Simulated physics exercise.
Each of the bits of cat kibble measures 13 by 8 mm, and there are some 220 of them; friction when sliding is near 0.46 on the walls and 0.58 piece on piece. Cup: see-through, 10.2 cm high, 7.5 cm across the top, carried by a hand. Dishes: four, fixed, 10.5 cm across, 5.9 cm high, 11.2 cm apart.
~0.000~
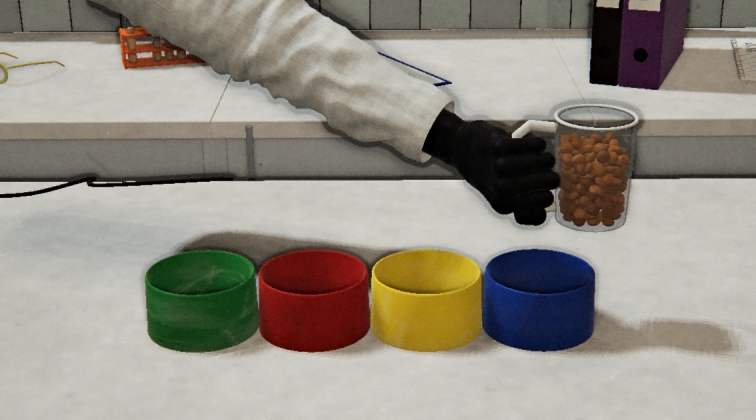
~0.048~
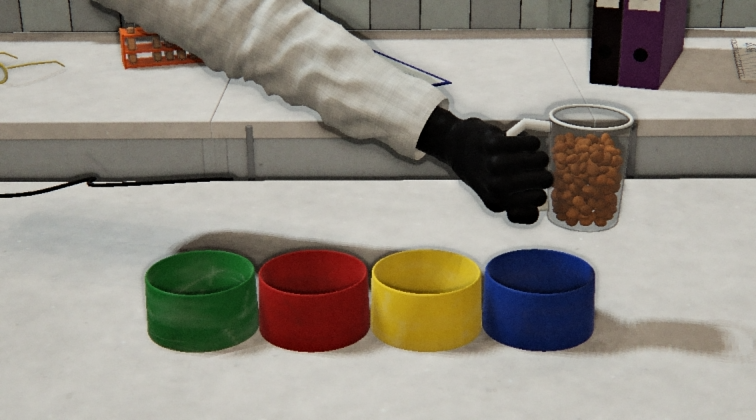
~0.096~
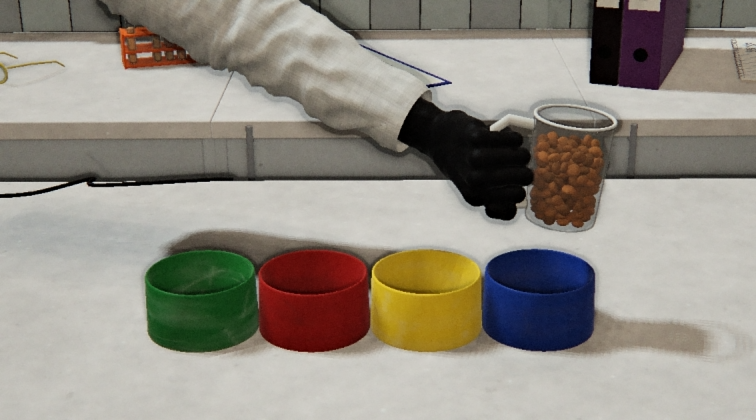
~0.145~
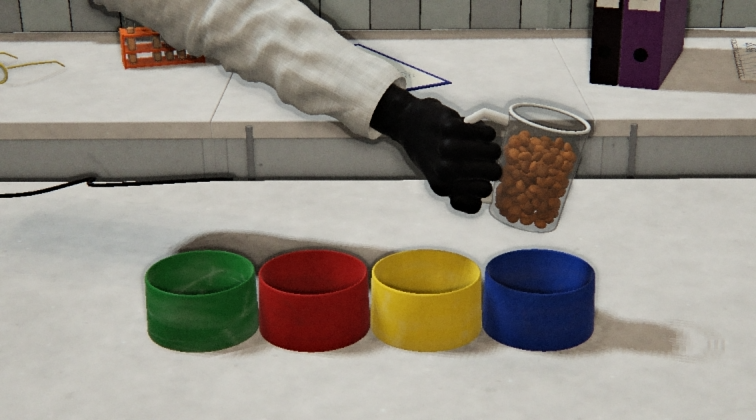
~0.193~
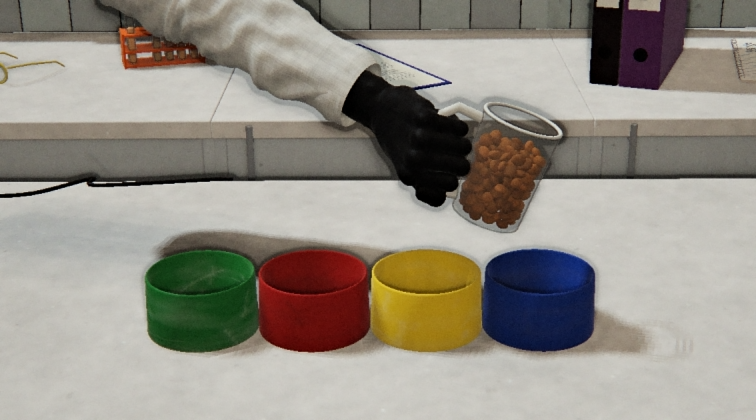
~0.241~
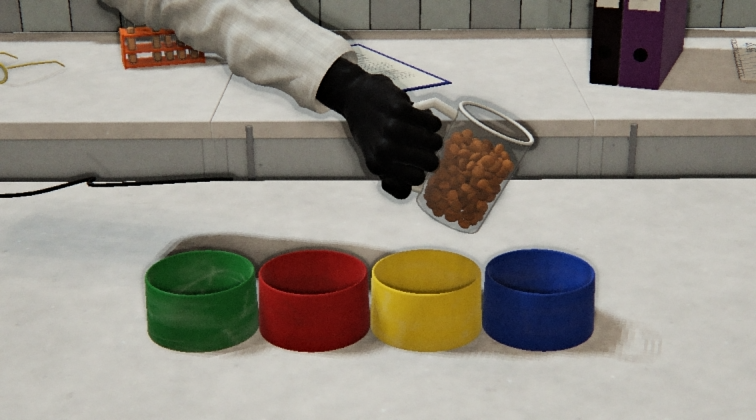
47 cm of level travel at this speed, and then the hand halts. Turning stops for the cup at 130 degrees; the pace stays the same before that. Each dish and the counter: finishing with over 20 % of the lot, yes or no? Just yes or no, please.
In short: Red dish no, blue dish no, green dish yes, yellow dish no, counter no.
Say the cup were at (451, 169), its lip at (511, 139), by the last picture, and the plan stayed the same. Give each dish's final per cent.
The red dish keeps 0, the blue dish 0, the green dish 100 and the yellow dish 0.
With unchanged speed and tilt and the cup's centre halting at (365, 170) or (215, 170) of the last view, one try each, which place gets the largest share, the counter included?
Most lands at yellow on the first run and at red on the second.
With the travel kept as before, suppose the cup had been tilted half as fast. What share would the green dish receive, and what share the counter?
Result: Green dish 100, counter 0.
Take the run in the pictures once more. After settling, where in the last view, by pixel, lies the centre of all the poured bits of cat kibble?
Centre at rest, approx.: (199, 305) px.
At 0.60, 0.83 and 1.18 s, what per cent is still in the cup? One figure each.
One after the other: 100, 95, 10 in a hundred.
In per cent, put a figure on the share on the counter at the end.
Roughly 5 in a hundred.
Then, at 0.60 s, tilt 77 degrees; cup holds 100 %.
After 0.83 s, tilt 110 degrees; cup holds 95 %, green 5 %.
After 1.18 s, tilt 130 degrees; cup holds 10 %, green 80 %.
By 1.8 s all is still; red 0 %, blue 0 %, green 95 %, yellow 0 %, counter 5 %.
